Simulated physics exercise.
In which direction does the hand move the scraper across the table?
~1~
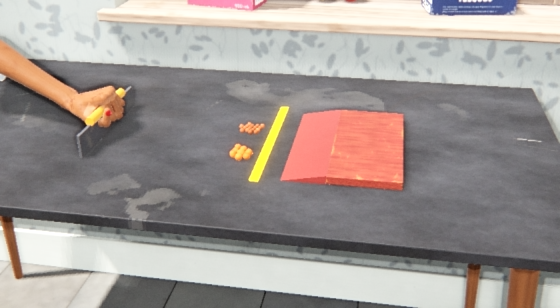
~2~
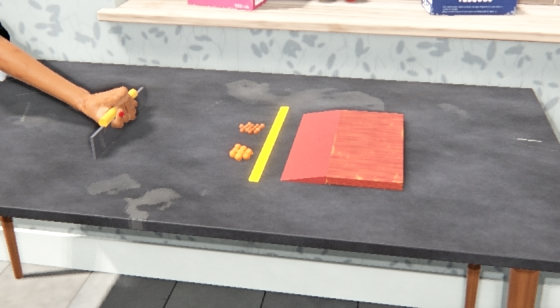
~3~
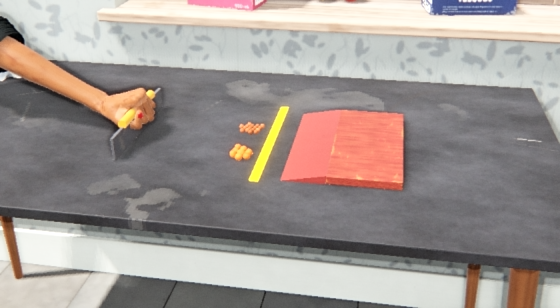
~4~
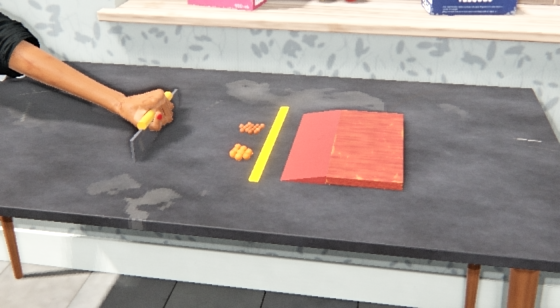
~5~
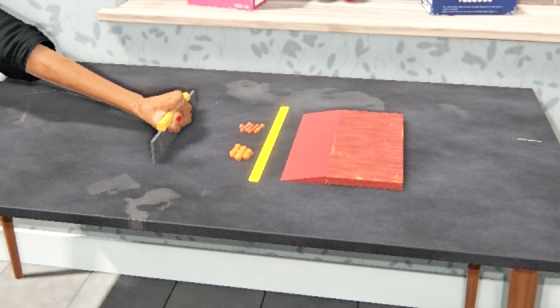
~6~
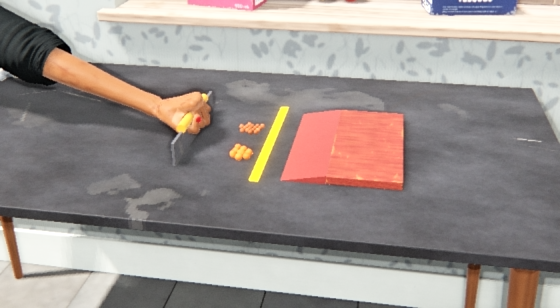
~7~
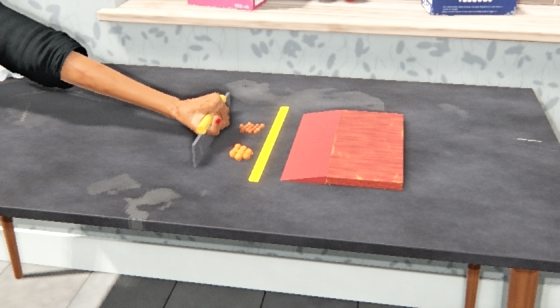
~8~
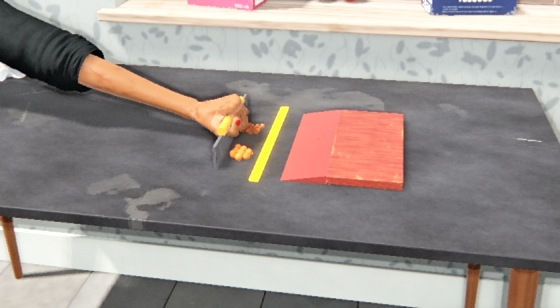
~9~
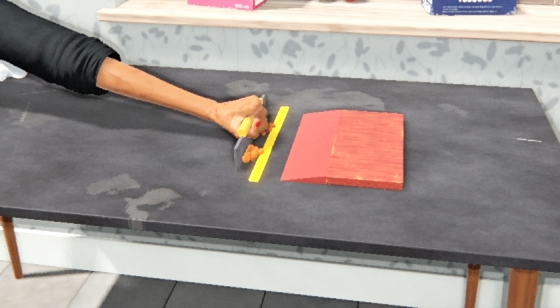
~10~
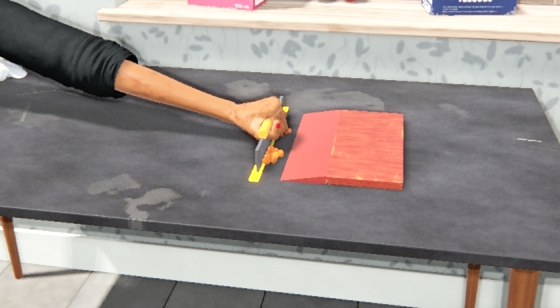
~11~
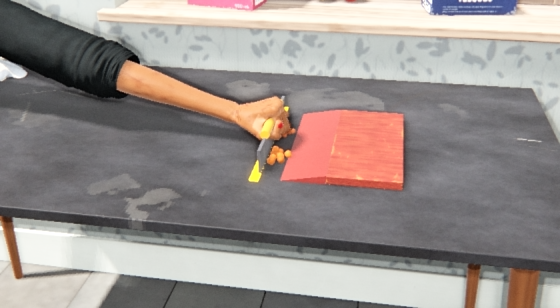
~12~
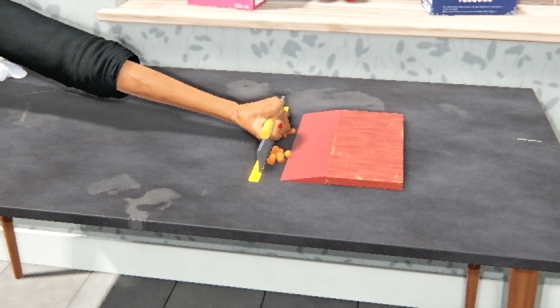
The hand moves the scraper to the right, toward the yellow tape and the red ramp.
